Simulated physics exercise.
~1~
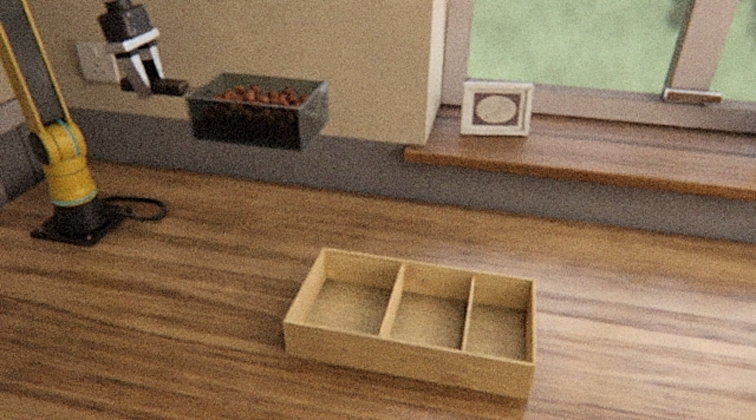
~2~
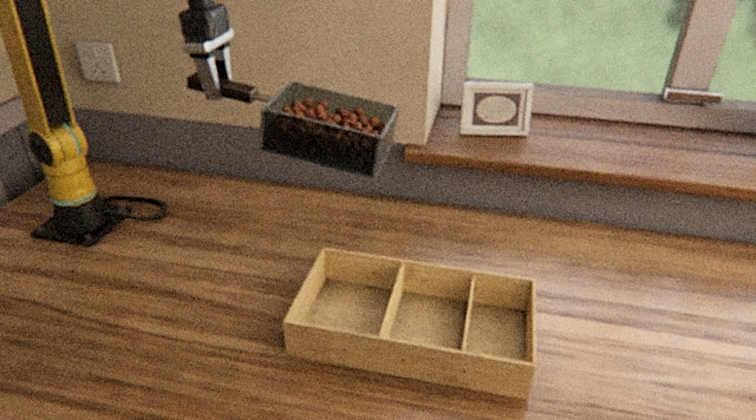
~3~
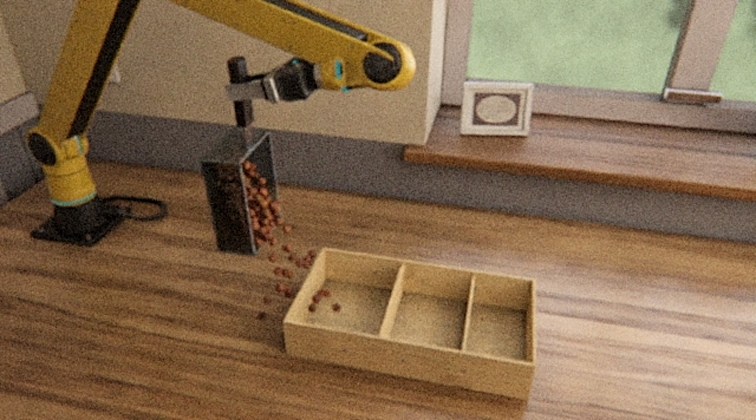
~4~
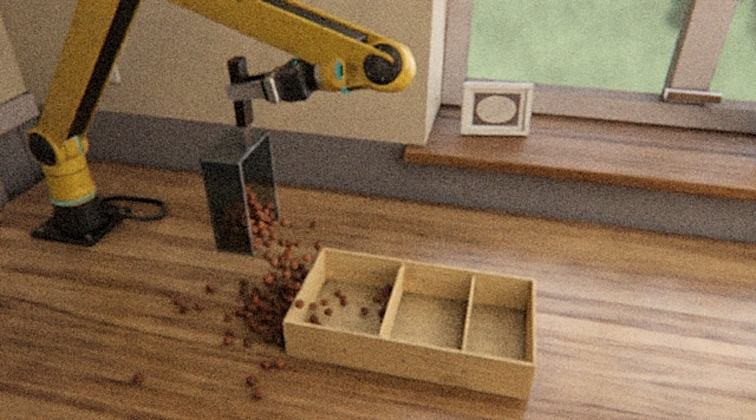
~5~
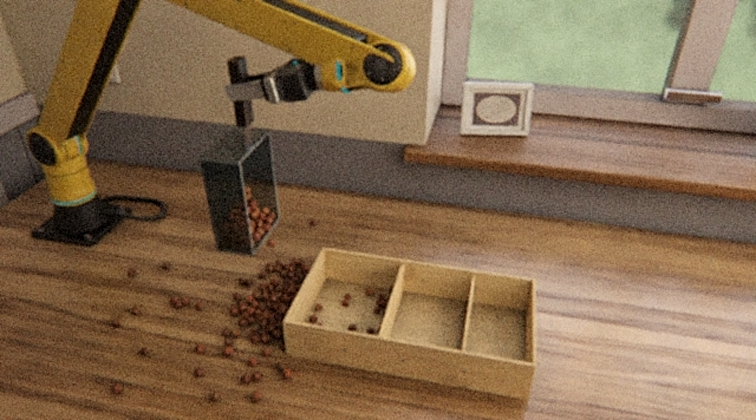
On a wooden tabletop near a window with a small framed picture on its sill, a yellow robot arm holds up a dark, see-through box of reddish-brown hazelnuts. An open wooden crate with three compartments sits on the table. The arm carries the box to the right, then brings it back left and lower, tipping it steeply on end beside the crate. Nuts pour out, a few landing in the crate's left compartment, while many more pile against its outer side and scatter across the table. Finally, the box hangs still with some nuts inside, most of the others lying outside the crate.
